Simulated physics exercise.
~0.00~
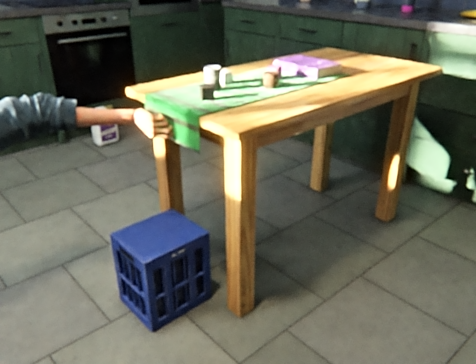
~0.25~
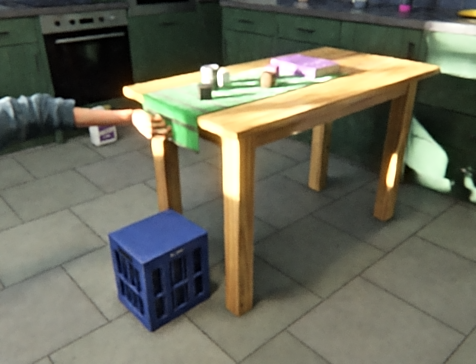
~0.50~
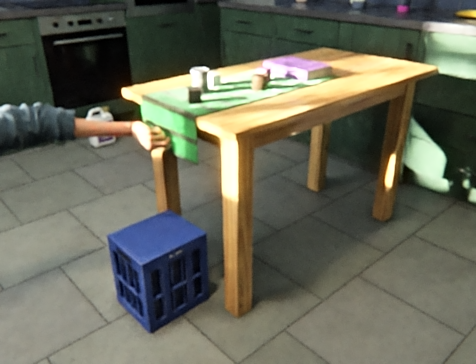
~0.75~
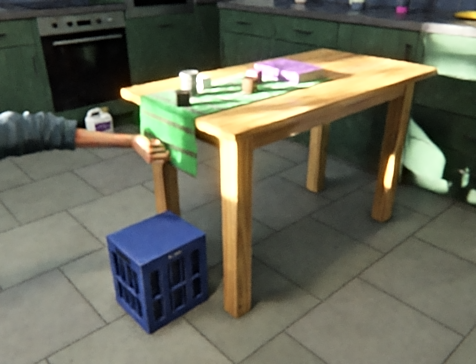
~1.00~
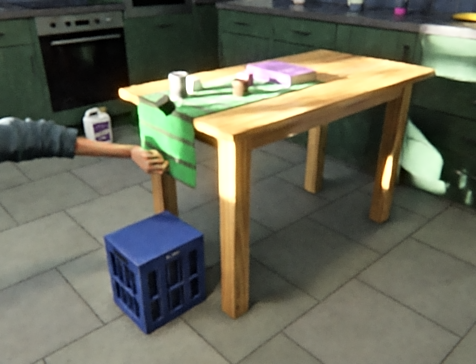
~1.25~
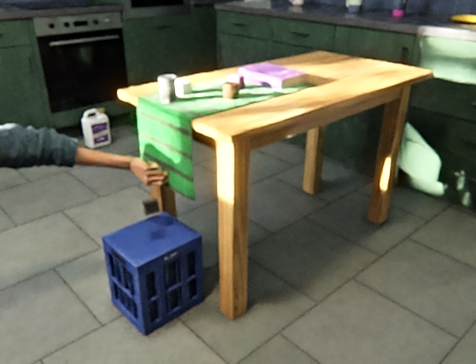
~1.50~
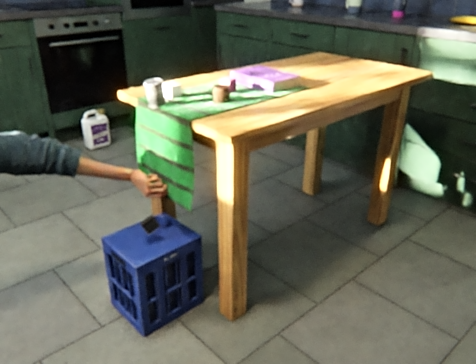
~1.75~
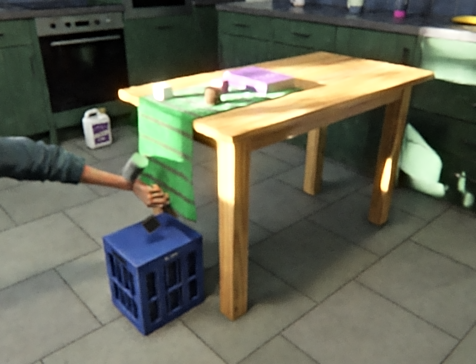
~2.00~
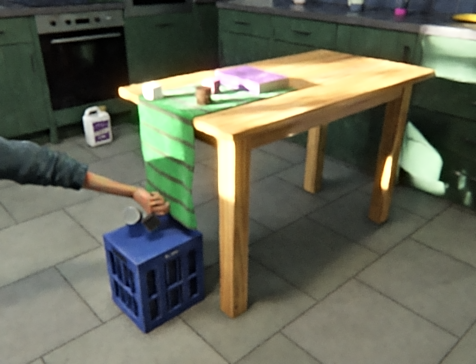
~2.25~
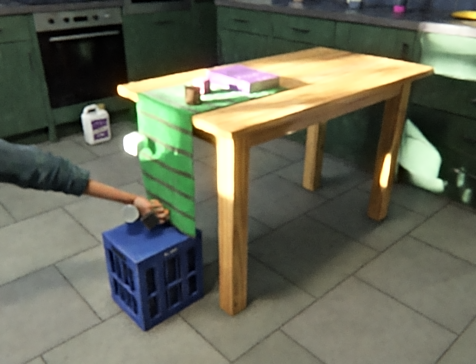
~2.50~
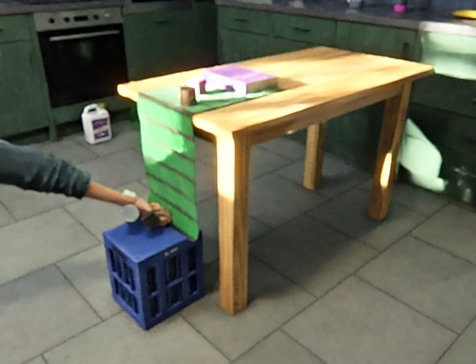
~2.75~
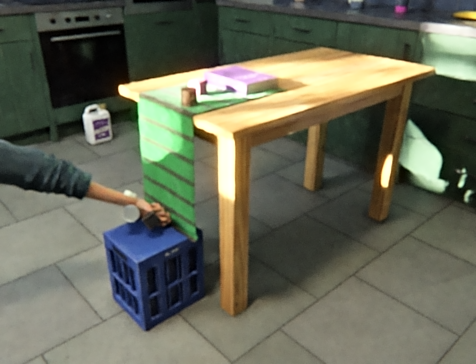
In a kitchen, a hand pulls a green scarf down off a table, dropping small objects.
